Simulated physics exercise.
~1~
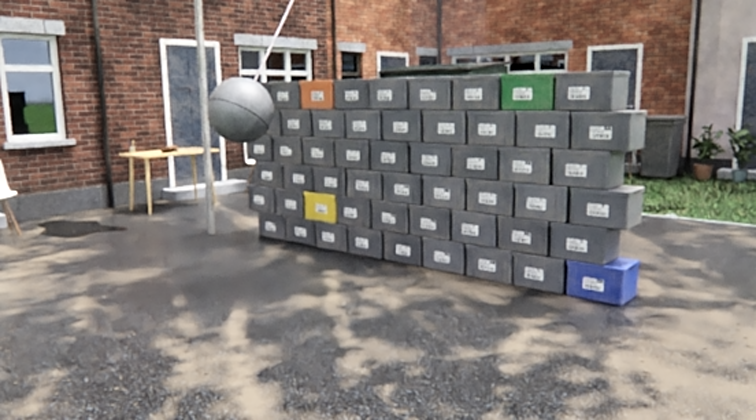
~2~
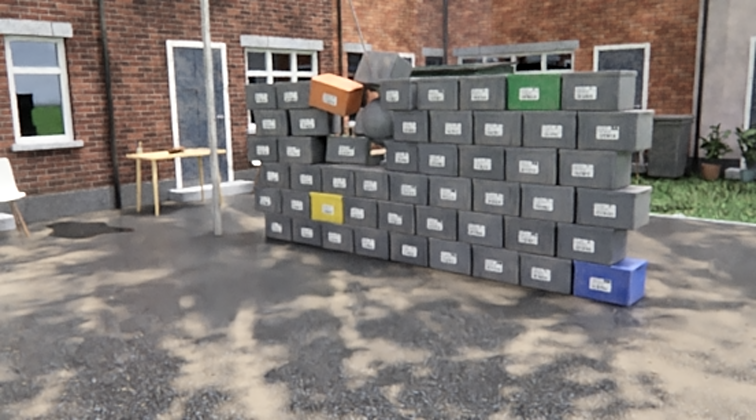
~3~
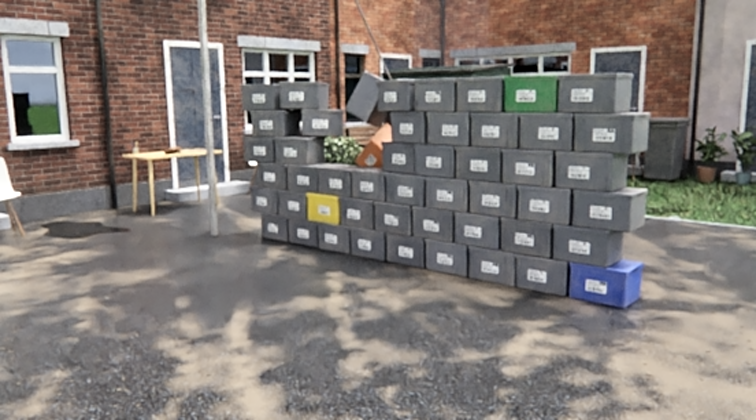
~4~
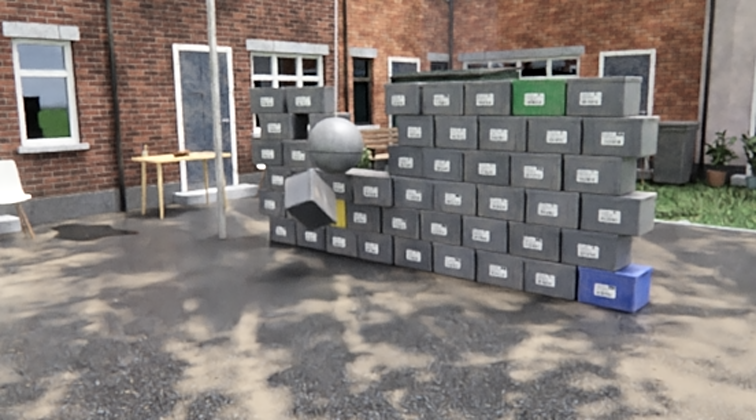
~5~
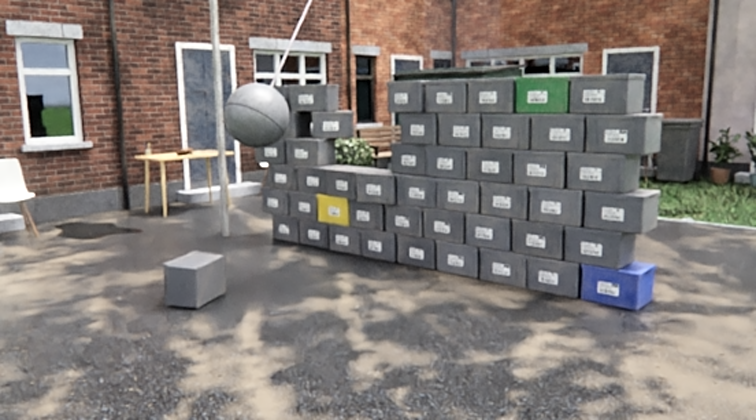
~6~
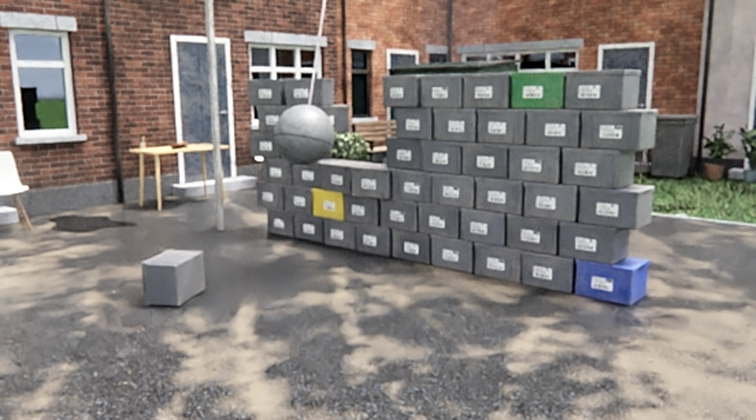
In a brick courtyard, a swinging ball knocks a gap in a wall of totes.
